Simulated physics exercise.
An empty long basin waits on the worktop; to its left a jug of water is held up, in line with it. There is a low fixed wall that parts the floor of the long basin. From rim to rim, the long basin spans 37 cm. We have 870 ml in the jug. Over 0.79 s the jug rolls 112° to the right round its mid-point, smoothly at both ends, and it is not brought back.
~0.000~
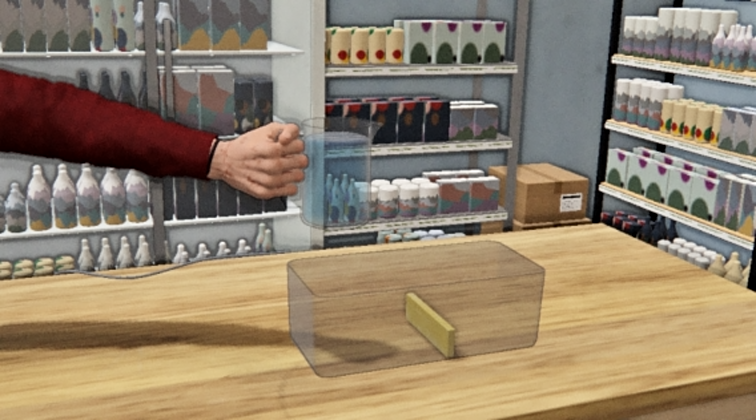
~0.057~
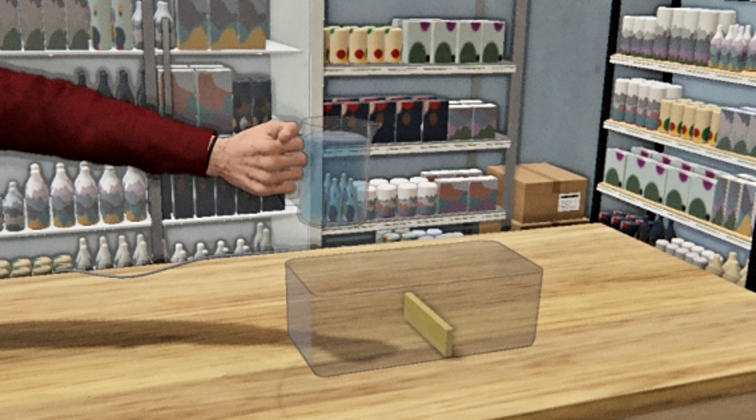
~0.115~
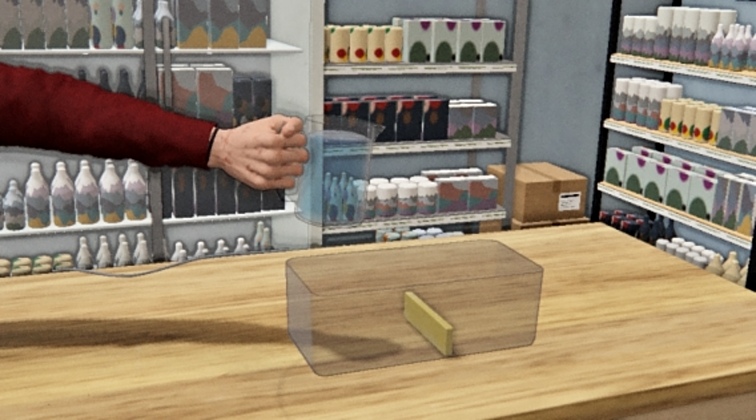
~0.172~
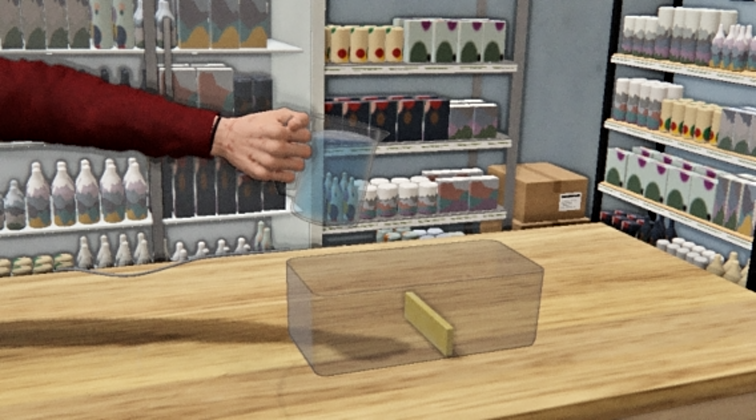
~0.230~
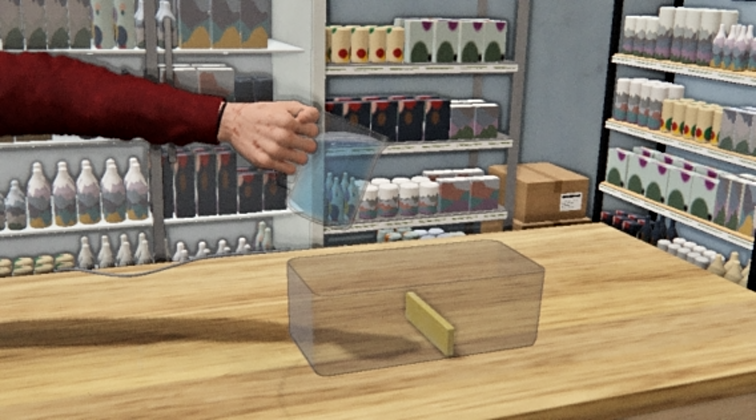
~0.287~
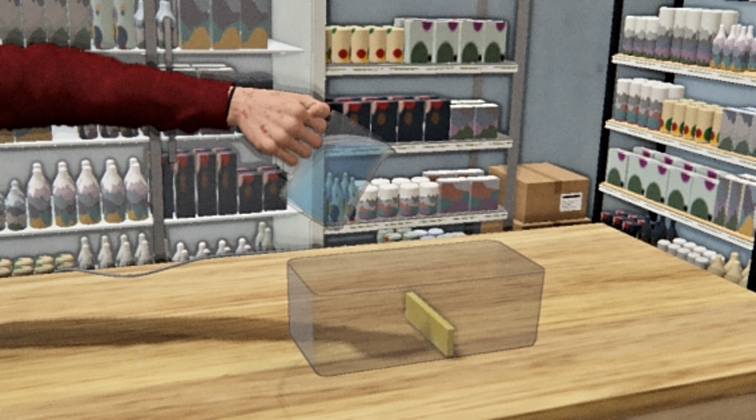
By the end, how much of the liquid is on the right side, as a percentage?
Around 34 percent.
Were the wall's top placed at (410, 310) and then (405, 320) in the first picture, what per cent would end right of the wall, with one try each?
Some 80 in a hundred, then some 85 in a hundred.
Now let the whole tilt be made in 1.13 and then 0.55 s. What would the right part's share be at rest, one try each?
About 45 %, then about 30 %.
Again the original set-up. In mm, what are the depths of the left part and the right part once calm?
Left part about 18 mm deep, right part about 12 mm deep.
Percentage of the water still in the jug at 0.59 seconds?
I'd estimate some 68 % remains.
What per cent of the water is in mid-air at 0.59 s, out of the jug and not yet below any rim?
Some 20 per cent, I reckon.
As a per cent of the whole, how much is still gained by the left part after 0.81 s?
That amounts to roughly 28 per cent of the whole.
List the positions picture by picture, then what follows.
In the first frame, it leans 0°; its right rim is at (381, 122); the water meets the walls at (304, 139) and (367, 136); the long basin's rim runs from (300, 280) to (521, 256); the wall's top is at (430, 312).
In the second frame, it leans 1°; its right rim is at (381, 123); the water meets the walls at (302, 137) and (366, 136).
In the third frame, it leans 6°; its right rim is at (384, 126); the water meets the walls at (306, 136) and (369, 137).
In the fourth frame, it leans 13°; its right rim is at (389, 132); the water meets the walls at (308, 144) and (375, 138).
In the fifth frame, it leans 22°; its right rim is at (394, 141); the water meets the walls at (306, 156) and (383, 140).
In the sixth frame, it leans 33°; its right rim is at (397, 153); the water meets the walls at (300, 164) and (393, 147).
After 0.59 s the tilt is 95° and 67 per cent is still to pour, 3 is left of the wall and 9 right of it.
After 0.81 s the tilt is 112° and 19 per cent is still to pour, 37 is left of the wall and 26 right of it.
After 1.04 s the tilt is 112° and 2 per cent is still to pour, 60 is left of the wall and 33 right of it.
After 1.29 s the tilt is 112° and 0 per cent is still to pour, 65 is left of the wall and 33 right of it.
In the end 65 per cent lies left of the wall, 34 right of it and 2 outside.
